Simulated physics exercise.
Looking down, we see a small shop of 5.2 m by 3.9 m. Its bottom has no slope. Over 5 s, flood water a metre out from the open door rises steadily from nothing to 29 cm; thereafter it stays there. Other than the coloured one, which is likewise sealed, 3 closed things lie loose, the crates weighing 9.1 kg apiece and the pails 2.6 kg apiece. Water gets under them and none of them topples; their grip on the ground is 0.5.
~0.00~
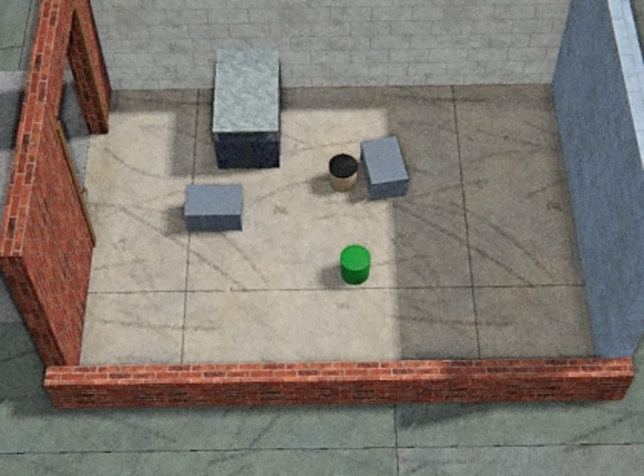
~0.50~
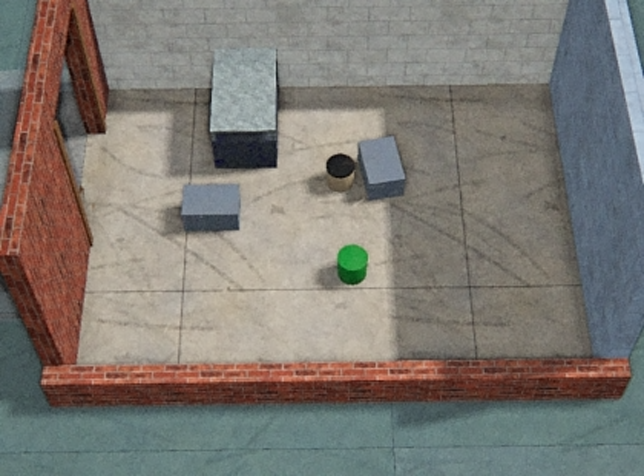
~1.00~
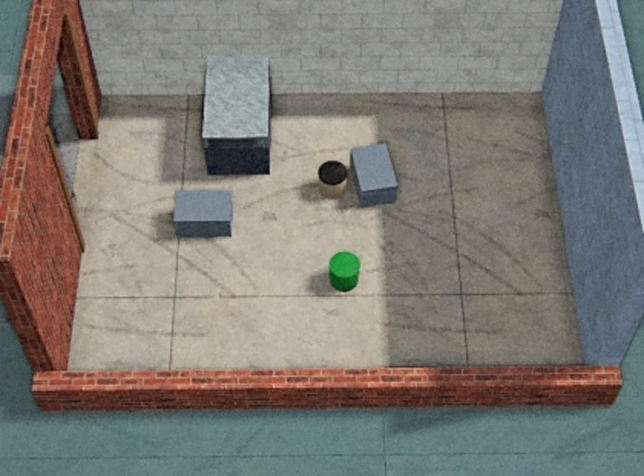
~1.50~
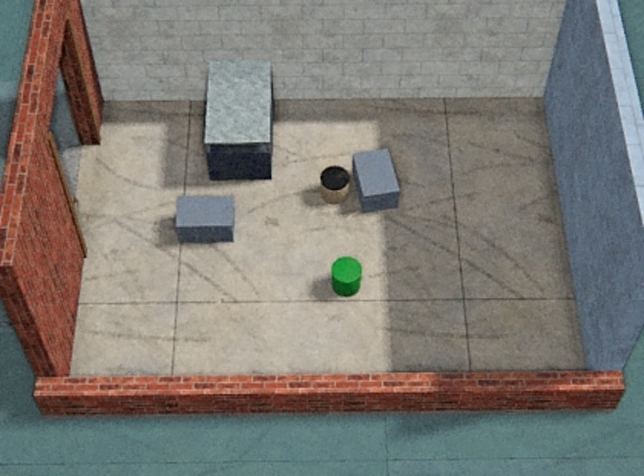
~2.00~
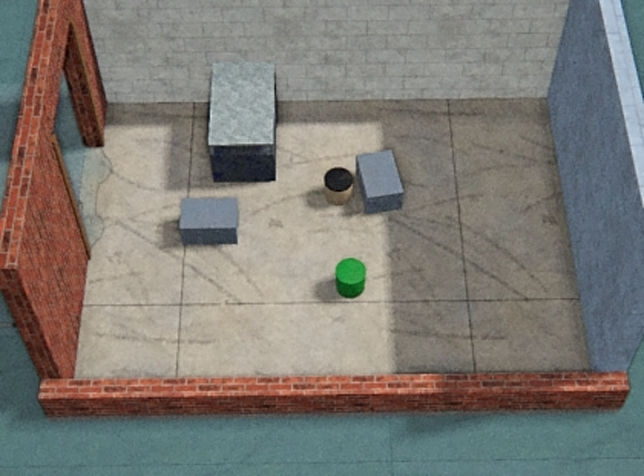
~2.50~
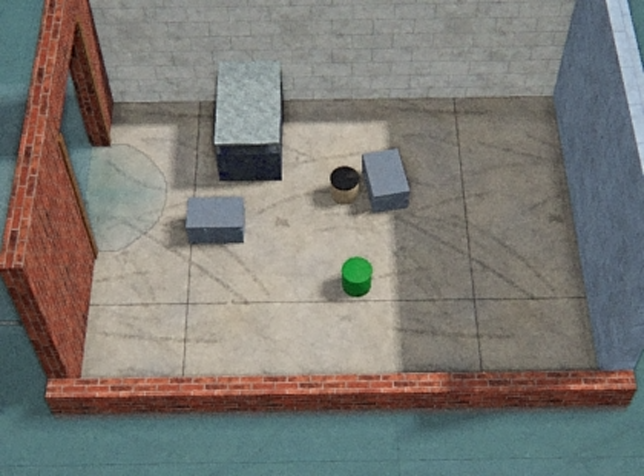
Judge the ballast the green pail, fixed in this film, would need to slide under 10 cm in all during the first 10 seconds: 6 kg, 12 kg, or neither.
Neither mass suffices.
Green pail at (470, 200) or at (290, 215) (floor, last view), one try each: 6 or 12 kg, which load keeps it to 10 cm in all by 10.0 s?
For the first start you need the heavier one; for the second neither one suffices.
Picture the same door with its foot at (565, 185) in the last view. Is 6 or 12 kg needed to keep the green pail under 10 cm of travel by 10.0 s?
There both choices fail.
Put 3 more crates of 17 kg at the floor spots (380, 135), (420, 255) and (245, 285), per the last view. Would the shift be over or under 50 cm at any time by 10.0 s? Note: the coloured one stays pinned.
Listed in turn, they go beneath the bar, over the bar, over the bar.
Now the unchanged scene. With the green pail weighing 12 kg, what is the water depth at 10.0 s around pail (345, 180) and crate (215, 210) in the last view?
Some 4 cm at the first, some 17 cm at the second.
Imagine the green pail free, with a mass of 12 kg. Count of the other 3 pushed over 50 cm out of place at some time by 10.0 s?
By my count, 3.
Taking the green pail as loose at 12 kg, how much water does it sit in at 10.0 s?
13 cm, roughly.
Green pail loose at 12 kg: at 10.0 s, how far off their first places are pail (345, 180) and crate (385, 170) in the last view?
They've ended up 120 cm and 120 cm away, in that order.
After 3.5 s the green pail would be 0 cm from its start with 6 kg and 0 cm from its start with 12 kg; 0 cm of water round it then.
After 4.5 s the green pail would be 0 cm from its start with 6 kg and 0 cm from its start with 12 kg; 0 cm of water round it then.
After 7.0 s the green pail would be 85 cm from its start with 6 kg and 25 cm from its start with 12 kg; 7 cm of water round it then.
After 10.0 s the green pail would be 193 cm from its start with 6 kg and 69 cm from its start with 12 kg; 13 cm of water round it then.
